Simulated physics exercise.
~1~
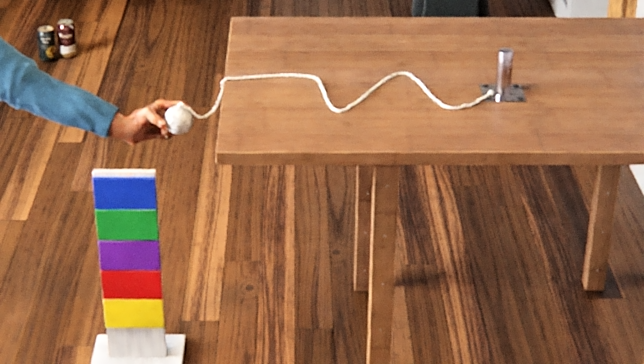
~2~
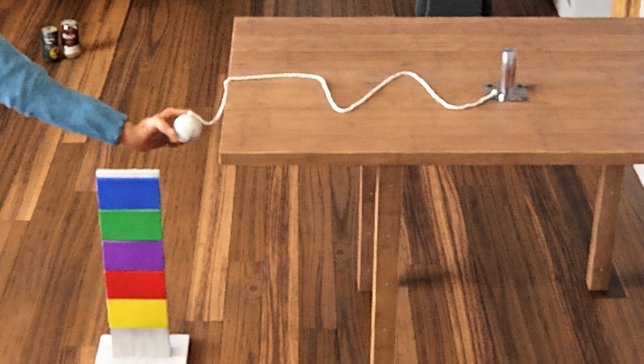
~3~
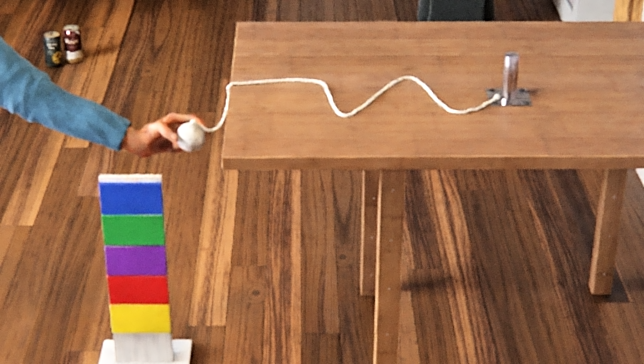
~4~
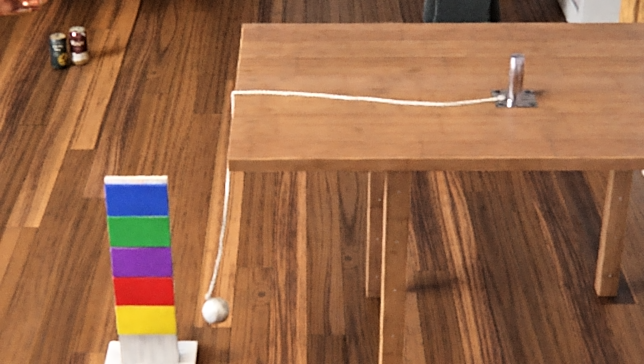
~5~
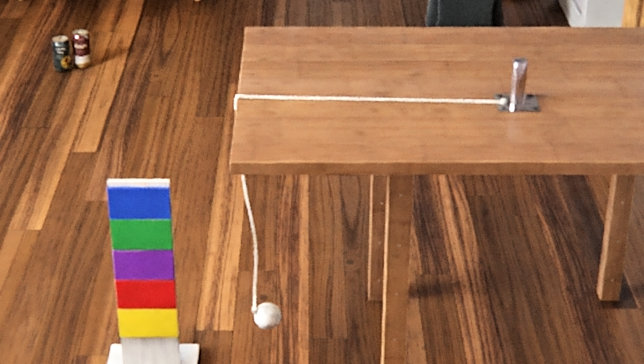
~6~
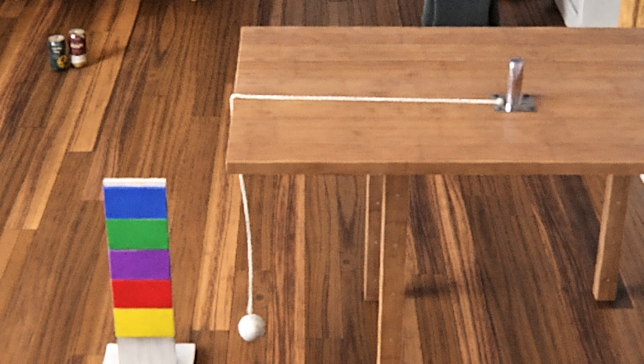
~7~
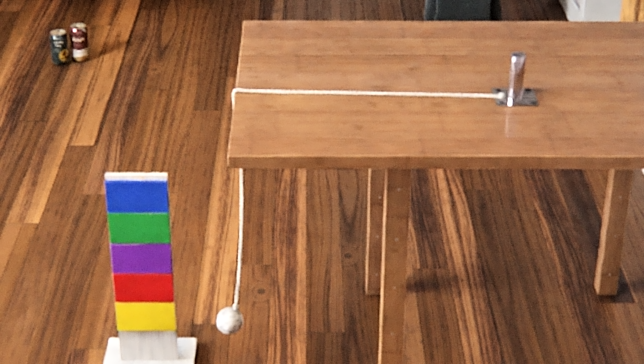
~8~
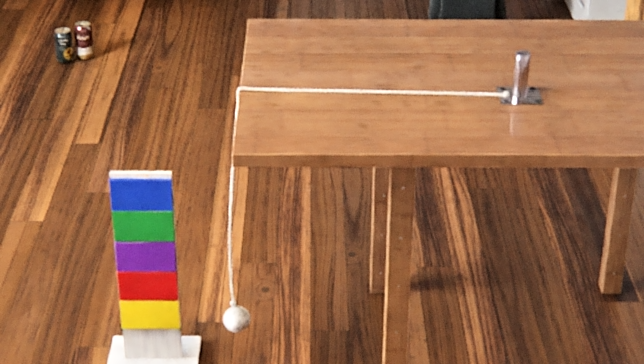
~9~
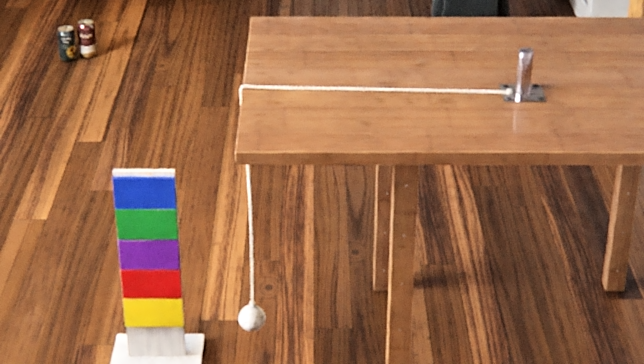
White ball on a cord dropping from a hand past a table edge, swinging gently and hanging level with the yellow band.
